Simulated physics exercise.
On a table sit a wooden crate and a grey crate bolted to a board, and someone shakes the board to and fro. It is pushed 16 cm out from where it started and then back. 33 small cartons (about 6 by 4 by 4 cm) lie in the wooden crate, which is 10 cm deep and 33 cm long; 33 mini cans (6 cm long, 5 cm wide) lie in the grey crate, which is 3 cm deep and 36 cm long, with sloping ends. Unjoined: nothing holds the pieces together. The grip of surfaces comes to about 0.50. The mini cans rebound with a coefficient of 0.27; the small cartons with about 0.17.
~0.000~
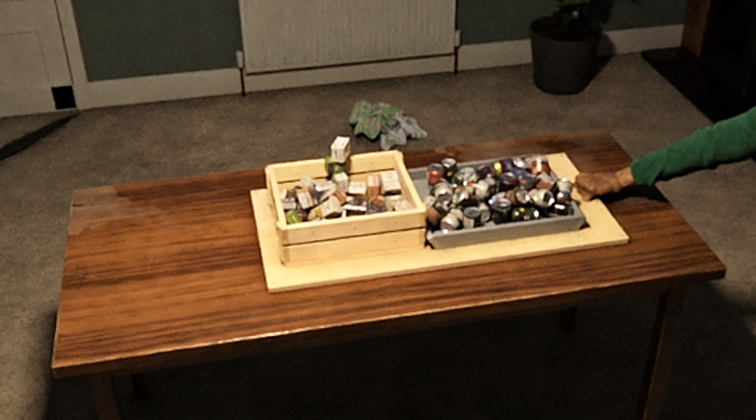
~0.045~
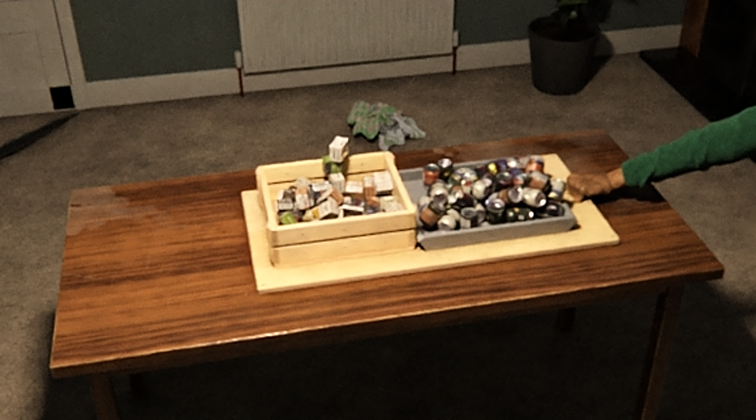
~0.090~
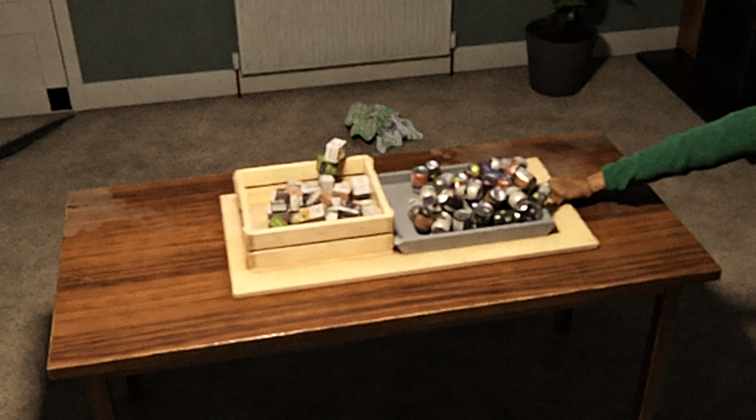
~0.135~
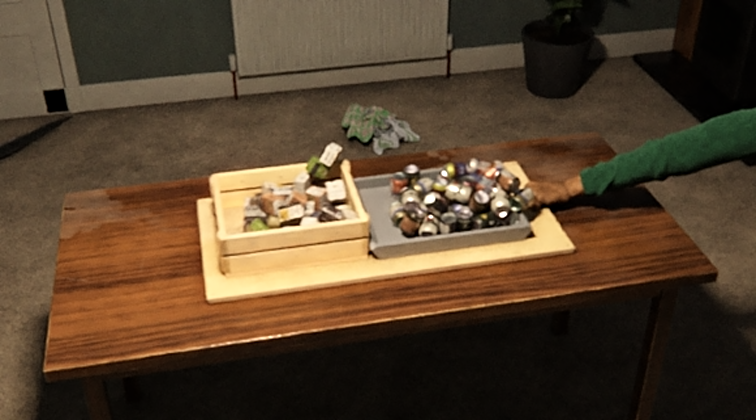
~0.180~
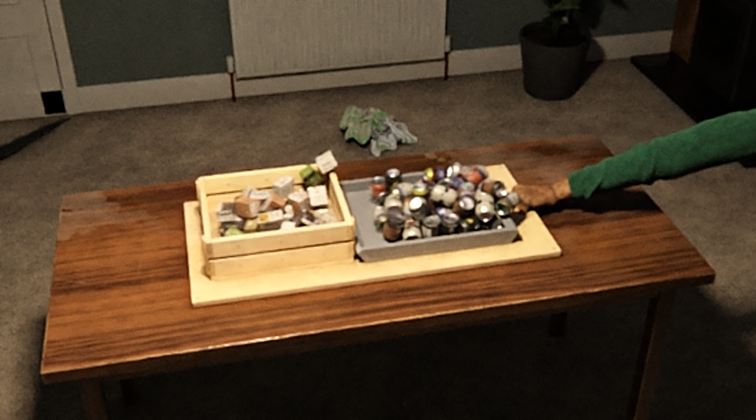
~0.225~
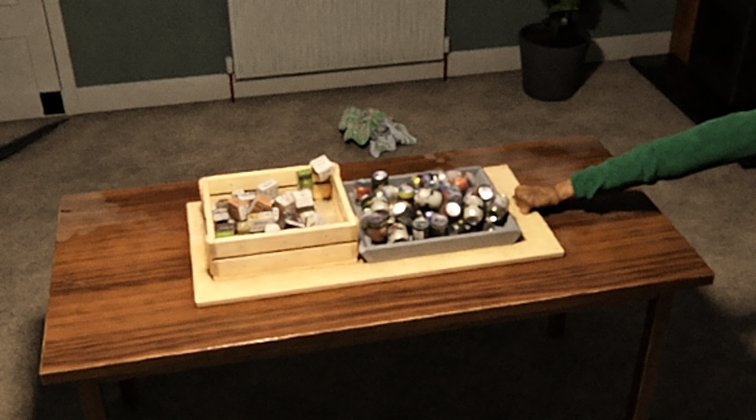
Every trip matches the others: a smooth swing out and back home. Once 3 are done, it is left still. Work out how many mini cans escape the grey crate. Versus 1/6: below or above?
Above.
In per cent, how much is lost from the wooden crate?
For the wooden crate, 5 percent.
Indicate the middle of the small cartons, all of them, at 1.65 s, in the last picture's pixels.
Centred roughly at (353, 214).
After 0.45 s, 0 of 33 out of the wooden crate and 1 of 33 out of the grey crate.
After 0.74 s, 0 of 33 out of the wooden crate and 10 of 33 out of the grey crate.
After 1.14 s, 1 of 33 out of the wooden crate and 12 of 33 out of the grey crate.
When it is over (at 1.65 s), 1 of 33 out of the wooden crate and 12 of 33 out of the grey crate. Asked share, 12 of 33, 36 per cent.
